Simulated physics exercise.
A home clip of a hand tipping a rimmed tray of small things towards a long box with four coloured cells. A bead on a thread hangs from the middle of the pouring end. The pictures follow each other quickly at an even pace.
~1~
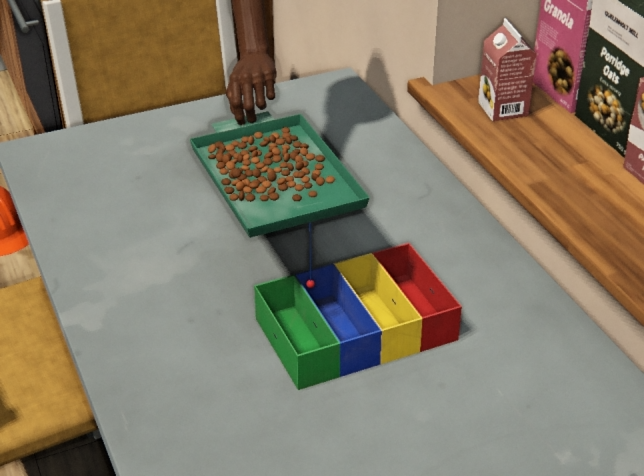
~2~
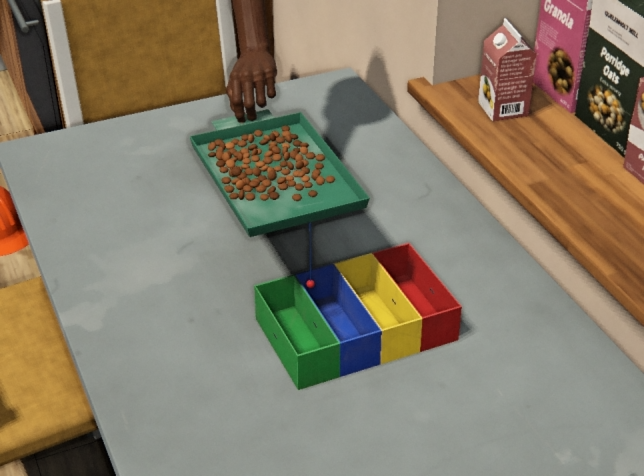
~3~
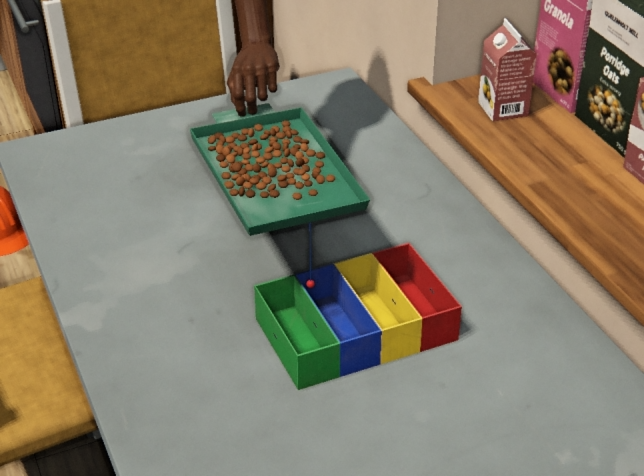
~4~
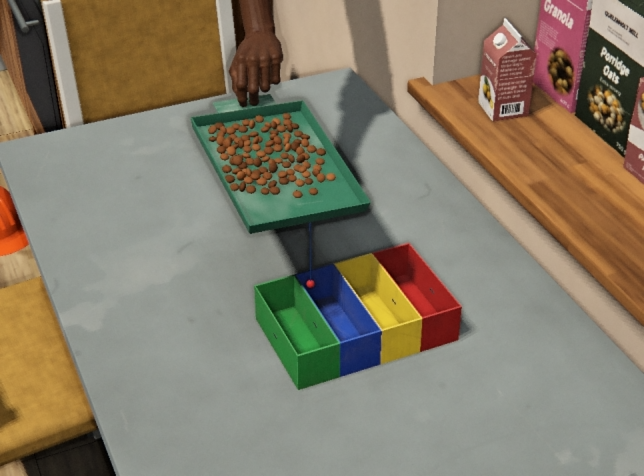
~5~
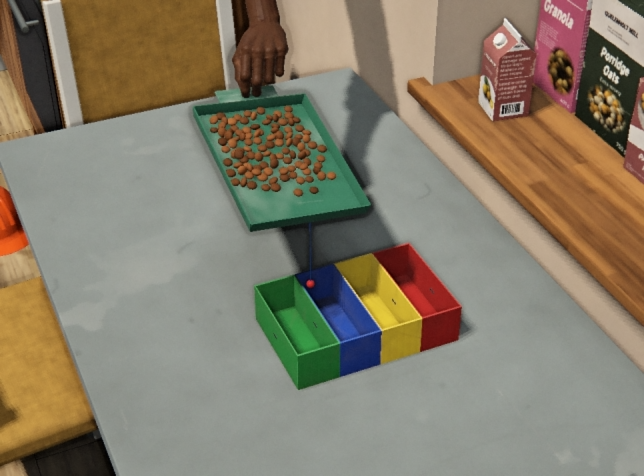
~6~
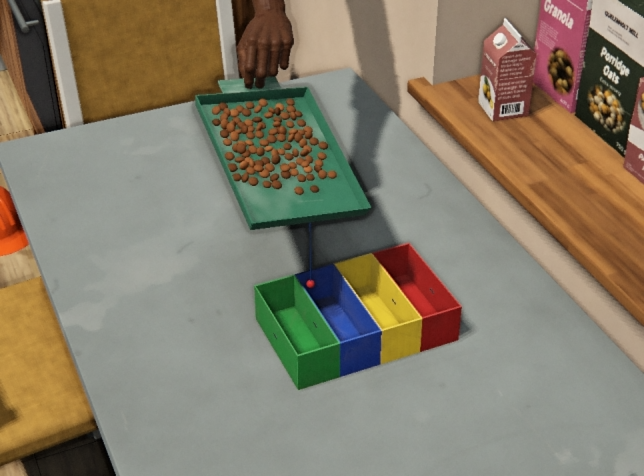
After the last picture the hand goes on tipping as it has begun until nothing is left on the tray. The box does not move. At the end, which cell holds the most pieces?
Most goes to the yellow cell.
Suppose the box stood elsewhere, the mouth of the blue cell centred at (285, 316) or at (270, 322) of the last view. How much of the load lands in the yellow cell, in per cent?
About 10 and 0 per cent.
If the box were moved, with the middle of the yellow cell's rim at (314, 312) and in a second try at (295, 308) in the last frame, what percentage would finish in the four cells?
The first gives 70 %, the second 30 %.
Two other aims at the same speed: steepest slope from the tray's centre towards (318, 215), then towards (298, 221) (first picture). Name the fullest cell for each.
The first try: The blue cell. The second: The green cell.
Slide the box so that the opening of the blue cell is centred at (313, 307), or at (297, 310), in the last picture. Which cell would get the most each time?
One: The cell in yellow. Two: The cell in red.
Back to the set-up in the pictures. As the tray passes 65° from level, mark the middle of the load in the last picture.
Roughly at (343, 203).
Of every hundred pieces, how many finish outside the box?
Near 0 %.
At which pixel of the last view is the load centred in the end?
Close to (369, 318).
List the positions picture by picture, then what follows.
In the first frame, corners of the pouring end at (249, 227) and (367, 197), level; middle of the load at (268, 162), bits of dog kibble; bead on its thread at (311, 284); green cell at (319, 363); blue cell at (360, 350); yellow cell at (401, 338); red cell at (441, 326).
In the second frame, corners of the pouring end at (250, 226) and (367, 197), level; middle of the load at (268, 160).
In the third frame, corners of the pouring end at (250, 225) and (367, 199), tipped barely, lowest at the right corner; middle of the load at (268, 156).
In the fourth frame, corners of the pouring end at (251, 224) and (368, 201), tipped a little, lowest at the right corner; middle of the load at (269, 150).
In the fifth frame, corners of the pouring end at (252, 222) and (368, 204), tipped a little, lowest at the right corner; middle of the load at (262, 148).
In the sixth frame, corners of the pouring end at (254, 221) and (368, 206), tipped clearly, lowest at the right corner; middle of the load at (264, 143); green cell at (319, 363); blue cell at (360, 350); yellow cell at (401, 338); red cell at (441, 326).
Soon after the last picture, tray tipped steeply; most on the tray; a stray few in the yellow cell; a stray few in the blue cell; a small part falling or outside the box.
A little later, tray tipped past a quarter turn; a small part on the tray; about half in the yellow cell; about a quarter in the blue cell; a stray few in the red cell; a small part falling or outside the box.
Later still, tray tipped past a quarter turn; about two thirds in the yellow cell; about a quarter in the blue cell; a stray few in the red cell.
At rest, tray tipped past a quarter turn; about two thirds in the yellow cell; about a quarter in the blue cell; a stray few in the red cell; none in the green cell.
